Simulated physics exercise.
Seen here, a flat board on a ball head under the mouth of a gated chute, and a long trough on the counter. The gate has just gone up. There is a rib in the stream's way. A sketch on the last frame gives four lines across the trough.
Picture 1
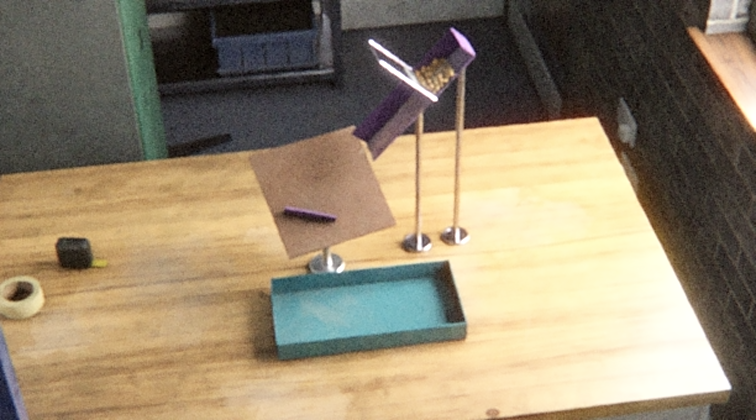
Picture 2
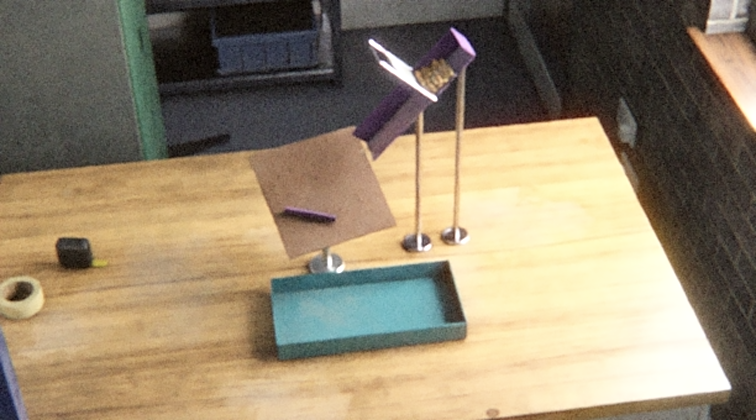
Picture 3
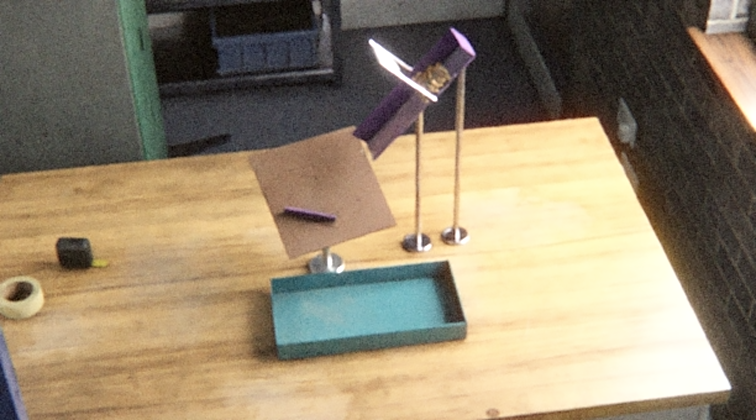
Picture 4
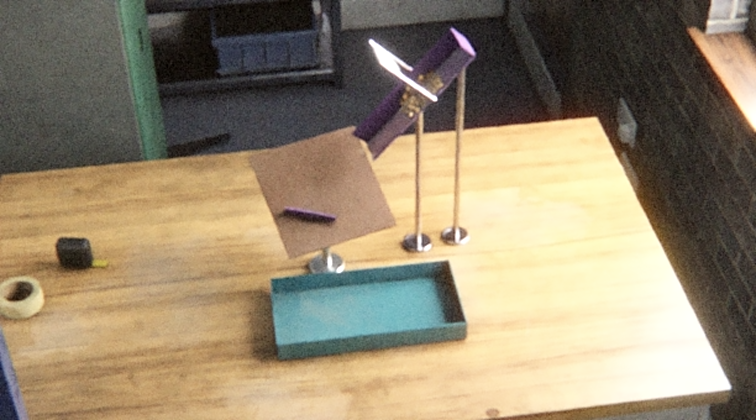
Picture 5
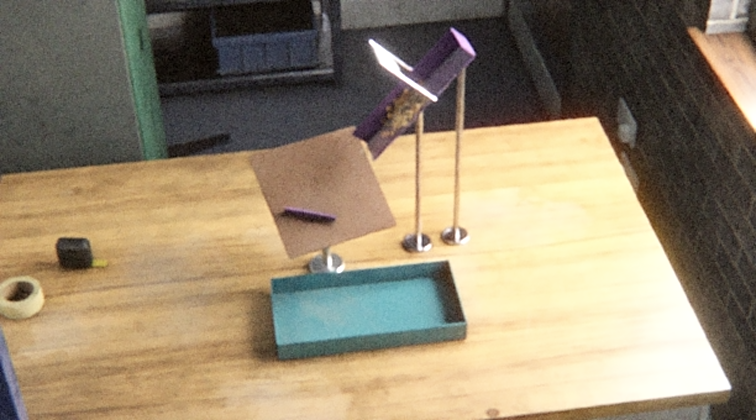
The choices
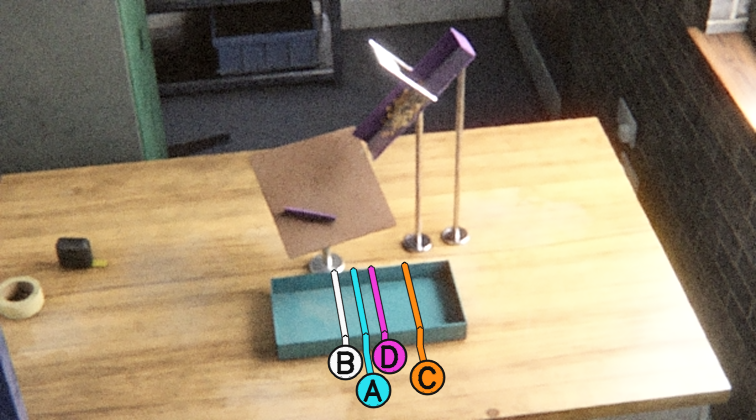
Round wooden beads sliding down a sloping purple chute toward its lower left end, above a tilted brown board and teal trough.
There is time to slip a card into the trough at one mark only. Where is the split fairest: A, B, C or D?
It is D.
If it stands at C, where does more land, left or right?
The left side.
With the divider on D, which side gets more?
Right.
On the marked copy, line A crosses the front rim at (365, 334); line B crosses the front rim at (345, 337); line C crosses the front rim at (420, 328); line D crosses the front rim at (384, 332).
With A, of what is caught, about a quarter on the left of the divider, most on the right.
With B, of what is caught, a small part on the left of the divider, most on the right.
With C, of what is caught, nearly all on the left of the divider, a small part on the right.
With D, of what is caught, about a third on the left of the divider, about two thirds on the right.
